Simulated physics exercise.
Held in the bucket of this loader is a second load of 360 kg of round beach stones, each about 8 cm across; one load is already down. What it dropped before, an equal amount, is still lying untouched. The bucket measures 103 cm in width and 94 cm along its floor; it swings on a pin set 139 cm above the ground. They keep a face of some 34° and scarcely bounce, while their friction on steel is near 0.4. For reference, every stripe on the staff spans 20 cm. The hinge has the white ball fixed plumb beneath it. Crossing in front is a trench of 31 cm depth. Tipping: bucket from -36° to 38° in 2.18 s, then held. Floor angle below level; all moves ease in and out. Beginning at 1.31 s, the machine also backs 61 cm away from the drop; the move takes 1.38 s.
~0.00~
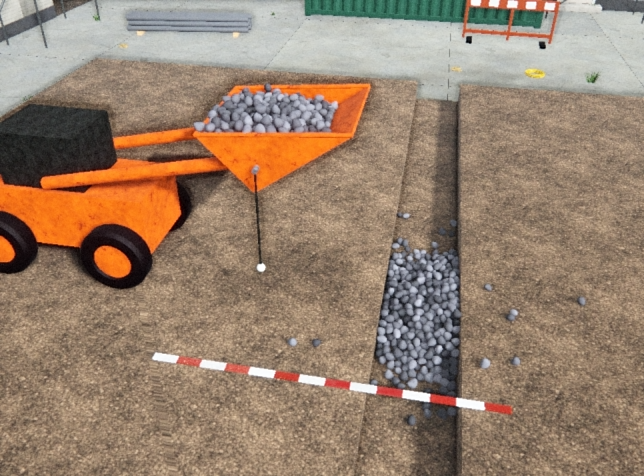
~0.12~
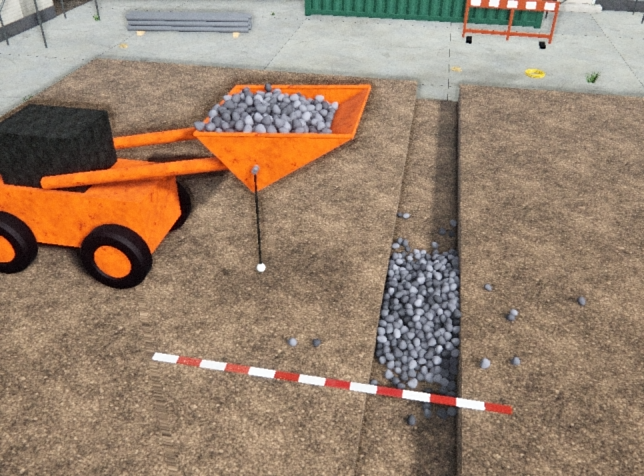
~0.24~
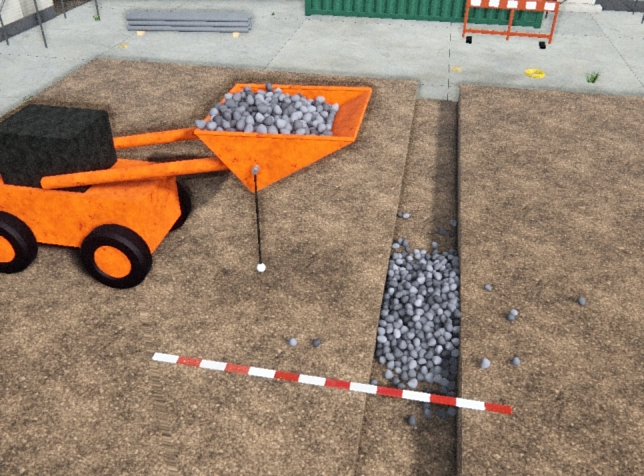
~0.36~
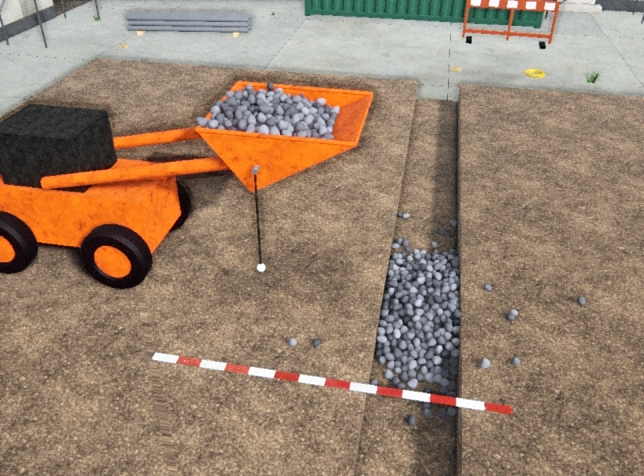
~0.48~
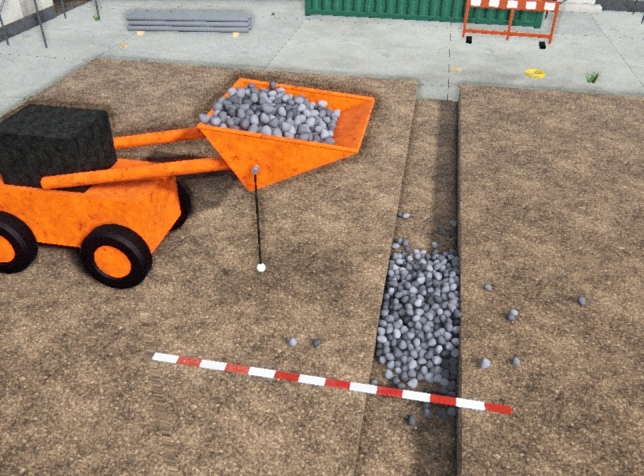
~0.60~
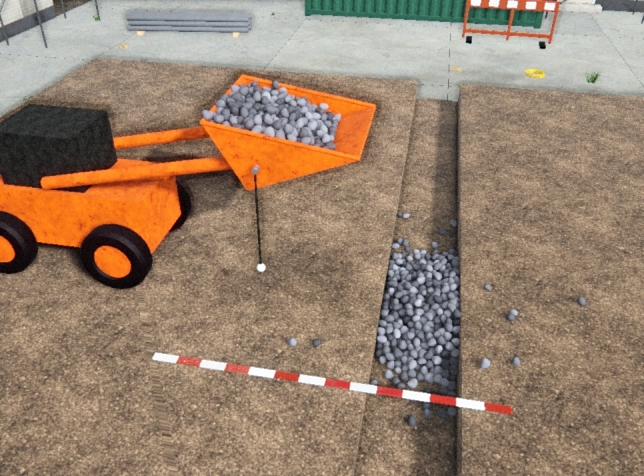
An orange loader held a bucket full of grey stones up beside a trench, where another pile already lay, and the bucket slowly tilted down a little toward the right, its stones staying inside.
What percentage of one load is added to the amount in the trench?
Some 27 per cent is added.
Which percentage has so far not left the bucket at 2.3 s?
That works out to about 10 %.
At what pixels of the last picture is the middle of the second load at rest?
Near (354, 280).
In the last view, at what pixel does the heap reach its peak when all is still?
Top pixel, roughly: (341, 265).
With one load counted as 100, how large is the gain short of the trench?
Some 70 per cent.
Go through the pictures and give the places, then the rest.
The bucket is at -36°, its lip at (352, 135); the top of the load is at (265, 99). The earlier load is highest near (465, 327), 4 cm above ground level, 98 % in the trench, 1 % past the trench, in the first frame.
Lip at (353, 137), floor tilted -35°, highest stones at (259, 98); the stones move at 0.0 m/s on average, in the second frame.
The bucket is at -33°, its lip at (354, 140); the top of the load is at (255, 97); the stones move at 0.1 m/s on average, in the third frame.
Lip at (356, 145), floor tilted -31°, highest stones at (249, 96); the stones move at 0.1 m/s on average, in the fourth frame.
Lip at (357, 151), floor tilted -27°, highest stones at (249, 93); the stones move at 0.1 m/s on average, in the fifth frame.
The bucket is at -22°, its lip at (359, 159); the top of the load is at (248, 91); the stones move at 0.2 m/s on average, in the sixth frame.
After 1.6 s the floor is at 27°; in per cent of one load, 86 in the bucket, 14 short of the trench, 98 in the trench, 1 past the trench; the foremost stones are at (500, 316).
After 2.3 s the floor is at 38°; in per cent of one load, 8 in the bucket, 74 short of the trench, 117 in the trench, 1 past the trench; the foremost stones are at (505, 320).
After 3.1 s the floor is at 38°; in per cent of one load, 0 in the bucket, 73 short of the trench, 126 in the trench, 1 past the trench; the foremost stones are at (511, 317).
After 5.7 s the floor is at 38°; in per cent of one load, 0 in the bucket, 73 short of the trench, 126 in the trench, 1 past the trench; the foremost stones are at (511, 317). Net gain in the trench, 27.
